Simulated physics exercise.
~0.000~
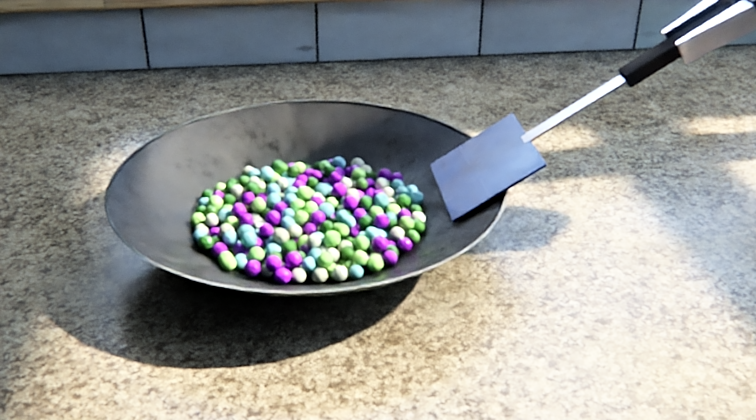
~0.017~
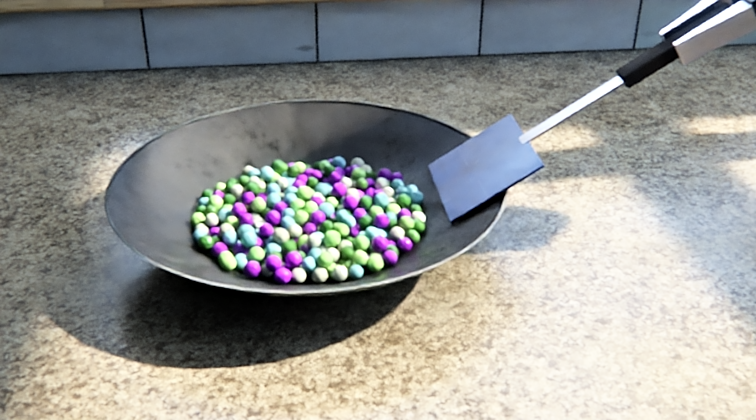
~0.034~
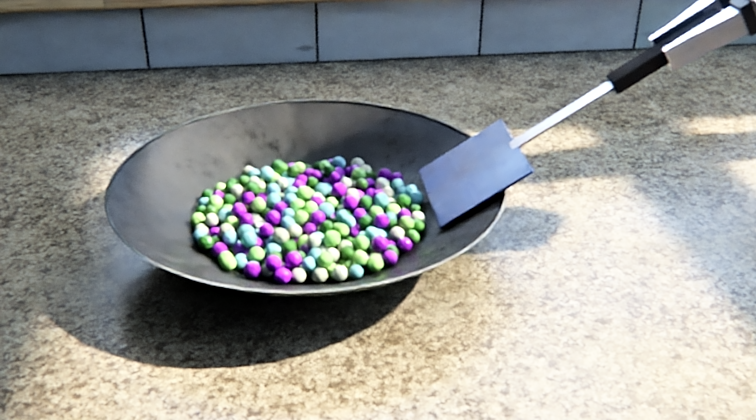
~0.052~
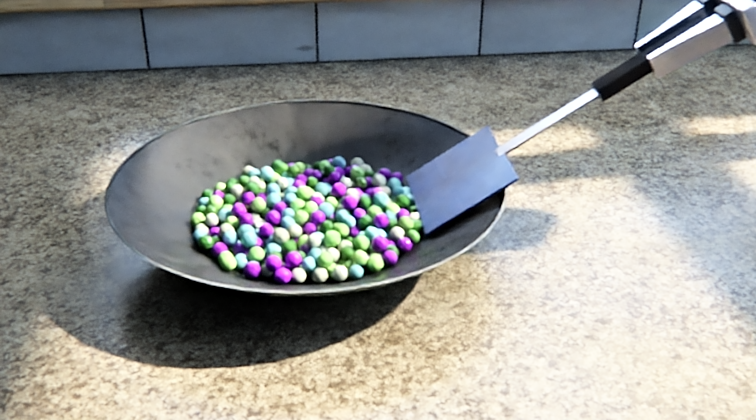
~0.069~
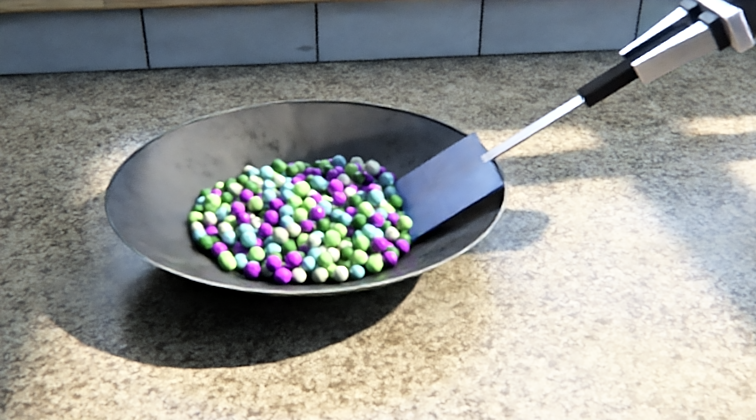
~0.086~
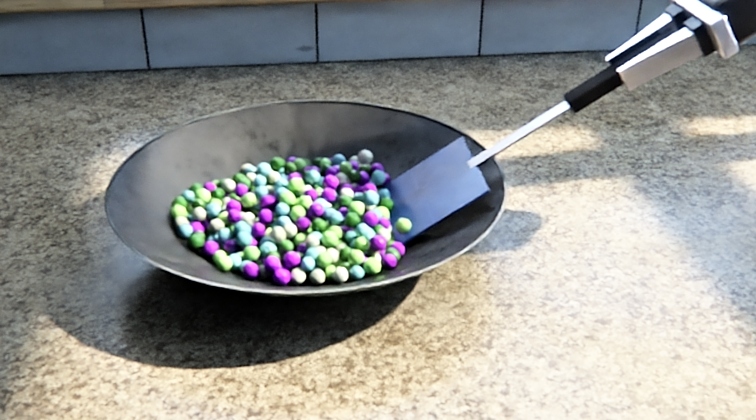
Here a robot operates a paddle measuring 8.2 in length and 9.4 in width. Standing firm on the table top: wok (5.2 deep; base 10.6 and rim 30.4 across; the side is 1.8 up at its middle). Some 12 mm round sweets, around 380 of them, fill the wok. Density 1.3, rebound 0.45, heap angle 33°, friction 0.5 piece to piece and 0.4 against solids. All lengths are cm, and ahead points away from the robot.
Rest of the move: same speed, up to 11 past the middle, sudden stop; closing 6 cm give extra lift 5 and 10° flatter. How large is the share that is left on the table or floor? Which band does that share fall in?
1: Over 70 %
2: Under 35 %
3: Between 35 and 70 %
2, under 35 %.
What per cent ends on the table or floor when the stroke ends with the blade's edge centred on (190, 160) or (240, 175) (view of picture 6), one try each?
15 % and 0 %.
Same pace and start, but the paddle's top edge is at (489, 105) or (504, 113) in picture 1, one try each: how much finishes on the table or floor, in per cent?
Some 30 and 30 per cent.
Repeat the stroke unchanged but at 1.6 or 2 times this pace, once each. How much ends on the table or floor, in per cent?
Around 40 per cent and around 40 per cent.
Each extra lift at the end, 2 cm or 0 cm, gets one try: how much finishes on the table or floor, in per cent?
Roughly 35 per cent, then 30 per cent.
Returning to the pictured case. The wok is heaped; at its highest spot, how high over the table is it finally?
Close to 5.0 centimetres high.
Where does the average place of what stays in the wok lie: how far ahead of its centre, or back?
The balance point lies close to 4.5 cm ahead.
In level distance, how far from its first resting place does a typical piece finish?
Somewhere near 8 centimetres, I reckon.
After 0.19 s, sloping 33°, highest piece 6 above the table; 381 in the wok.
After 0.29 s, sloping 30°, highest piece 8 above the table; 365 in the wok, 16 on the blade or in flight.
After 0.54 s, sloping 23°, highest piece 7 above the table; 281 in the wok, 77 on the table or floor, 23 on the blade or in flight.
After 1.59 s, sloping 23°, highest piece 5 above the table; 281 in the wok, 100 on the table or floor.
At rest, 281 in the wok, 100 on the table or floor. That is 26 % on the table or floor.
